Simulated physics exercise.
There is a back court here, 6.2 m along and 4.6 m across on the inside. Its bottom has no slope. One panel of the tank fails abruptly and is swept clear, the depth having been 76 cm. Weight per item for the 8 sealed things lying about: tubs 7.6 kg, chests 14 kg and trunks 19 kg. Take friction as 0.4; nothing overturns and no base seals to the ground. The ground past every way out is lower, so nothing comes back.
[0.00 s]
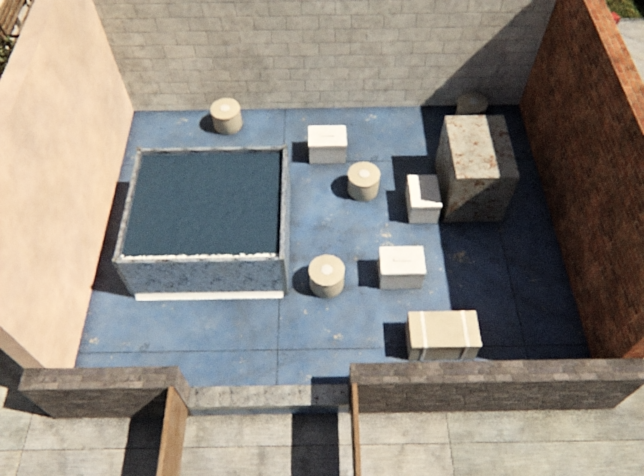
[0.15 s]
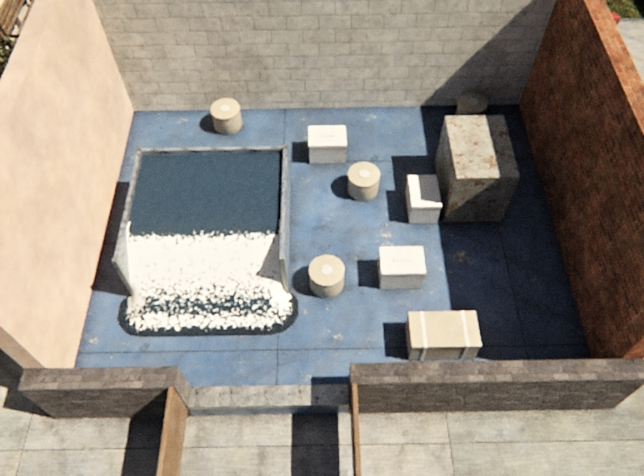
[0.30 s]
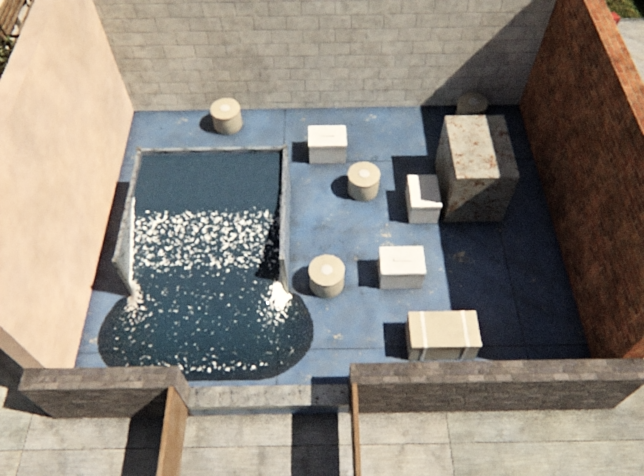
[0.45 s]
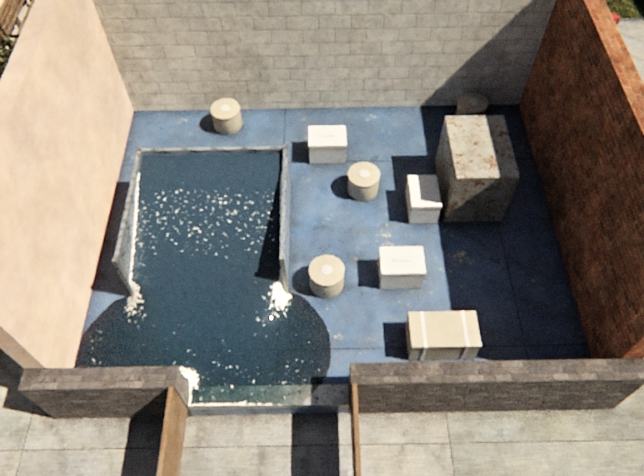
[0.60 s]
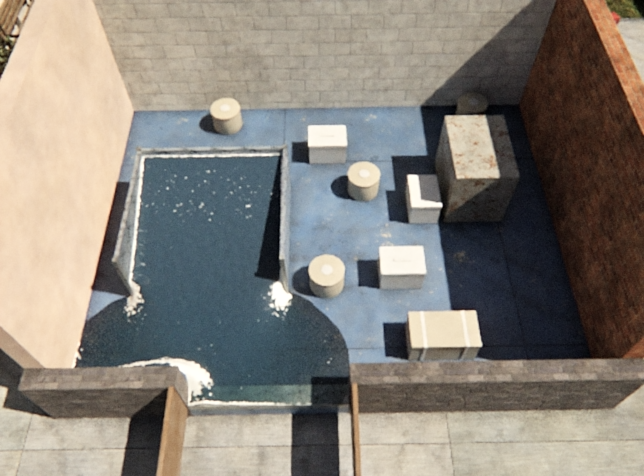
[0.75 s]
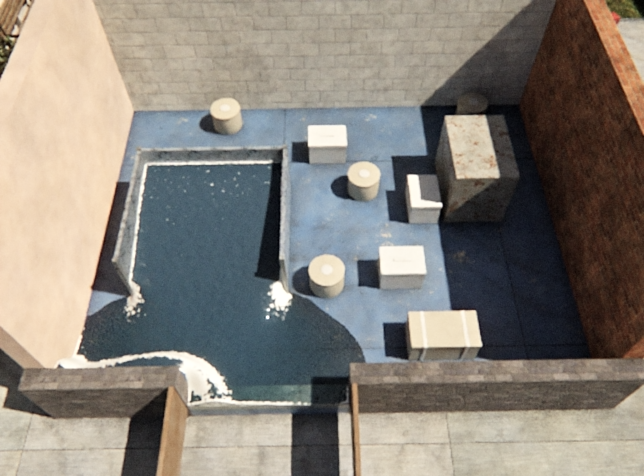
In this clip, the front panel of a square water tank in a walled court gives way, and foaming water pours out, spreading across the blue floor to the front wall and opening while the blocks and drums stay still.
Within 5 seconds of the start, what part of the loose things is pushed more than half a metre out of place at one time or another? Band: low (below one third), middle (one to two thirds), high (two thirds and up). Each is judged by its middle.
Low.
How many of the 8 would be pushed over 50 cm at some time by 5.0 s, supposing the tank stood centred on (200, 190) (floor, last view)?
That would give 3.
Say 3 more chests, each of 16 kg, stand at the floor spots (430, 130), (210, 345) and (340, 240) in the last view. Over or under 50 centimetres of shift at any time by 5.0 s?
Result, one by one: Not exceeded, exceeded and not exceeded.
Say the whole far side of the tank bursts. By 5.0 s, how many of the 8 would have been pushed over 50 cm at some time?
6.
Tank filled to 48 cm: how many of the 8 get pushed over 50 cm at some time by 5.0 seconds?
So the tally would be 1.
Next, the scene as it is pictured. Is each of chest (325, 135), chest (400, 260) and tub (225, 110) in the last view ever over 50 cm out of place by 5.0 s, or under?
Taking them in turn, the answers are smaller, smaller and greater.
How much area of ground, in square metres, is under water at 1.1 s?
Flooded: Near 7.5 m2.
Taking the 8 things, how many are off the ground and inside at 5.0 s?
Answer: 0.
After 1.1 s 0 of 8 are over 50 cm from their spots; 0 afloat.
After 2.2 s 0 of 8 are over 50 cm from their spots; 0 afloat.
After 3.5 s 1 of 8 are over 50 cm from their spots; 0 afloat.
After 5.0 s 2 of 8 are over 50 cm from their spots, and 2 have been at some point; 0 afloat.
